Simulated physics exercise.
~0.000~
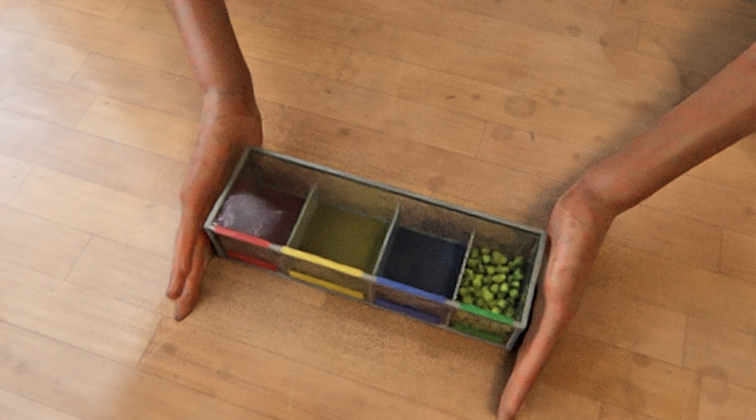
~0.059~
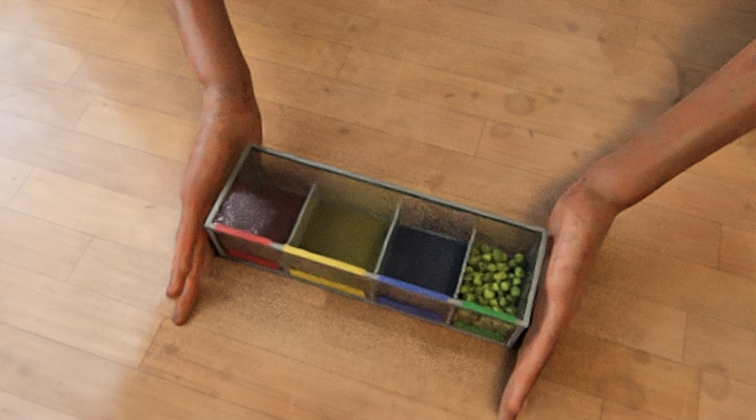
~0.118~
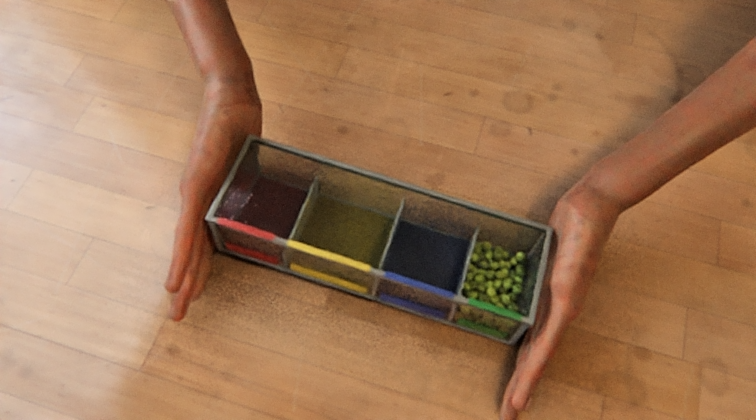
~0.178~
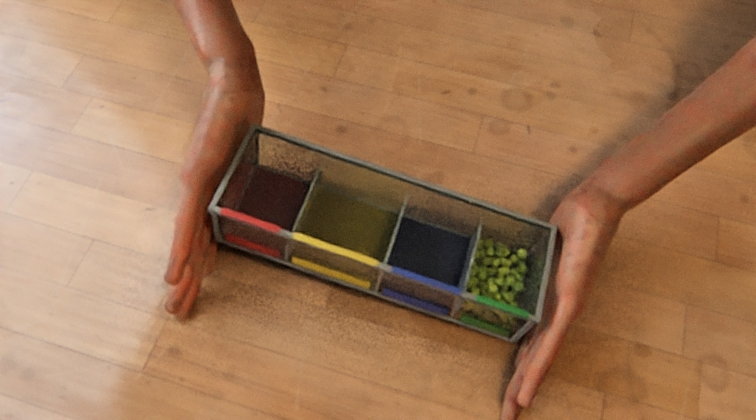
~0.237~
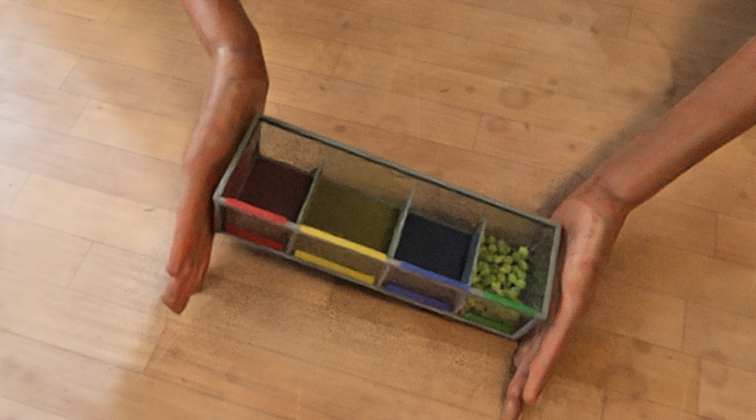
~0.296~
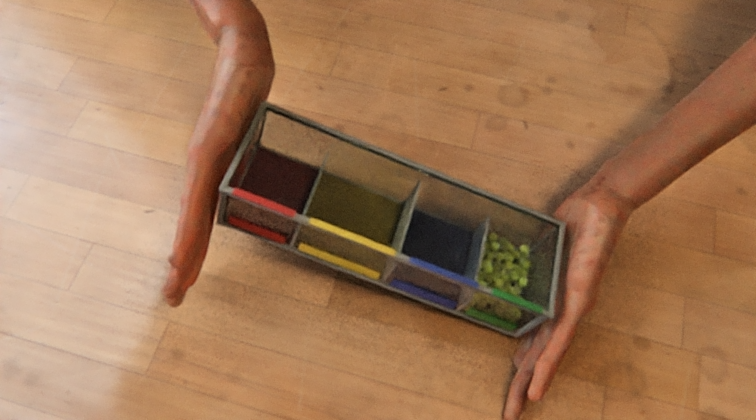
A clear, divided box starts out nearly level between two hands on a wooden floor, its four sections holding dark red, olive, dark blue and green contents. The hands then tilt it gradually, its left end rising higher while the green peas shift slightly in the right-hand section.
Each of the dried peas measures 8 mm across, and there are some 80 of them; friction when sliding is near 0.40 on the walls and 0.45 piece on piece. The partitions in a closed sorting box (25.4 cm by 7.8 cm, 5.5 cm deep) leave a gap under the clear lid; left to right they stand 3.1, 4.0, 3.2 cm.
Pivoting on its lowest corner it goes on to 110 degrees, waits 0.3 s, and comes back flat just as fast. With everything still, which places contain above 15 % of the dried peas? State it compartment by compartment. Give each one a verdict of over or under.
In the end red: Stays behind the line; blue: Stays behind the line; green: Crosses the line; yellow: Stays behind the line.
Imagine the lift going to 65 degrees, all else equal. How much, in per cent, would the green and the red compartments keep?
Then green would hold 100 percent and red 0 percent.
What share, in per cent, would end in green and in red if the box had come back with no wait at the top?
Then, in per cent: Green 100; red 0.
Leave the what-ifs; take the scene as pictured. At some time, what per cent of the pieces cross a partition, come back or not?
I'd put it at some 0 percent of the pieces.
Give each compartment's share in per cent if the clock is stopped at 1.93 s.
Red 0; blue 0; green 100; yellow 0.
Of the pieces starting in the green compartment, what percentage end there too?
Around 100 per cent of it.
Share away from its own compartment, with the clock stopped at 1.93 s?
0 %.
Then, at 1.93 s, tilt 110 degrees; green 100 %.
Then, at 3.02 s, tilt 55 degrees; green 100 %.
Then, at 4.08 s, tilt 0 degrees; green 100 %.
At rest (4.6 s), red 0 %, blue 0 %, green 100 %, yellow 0 %.
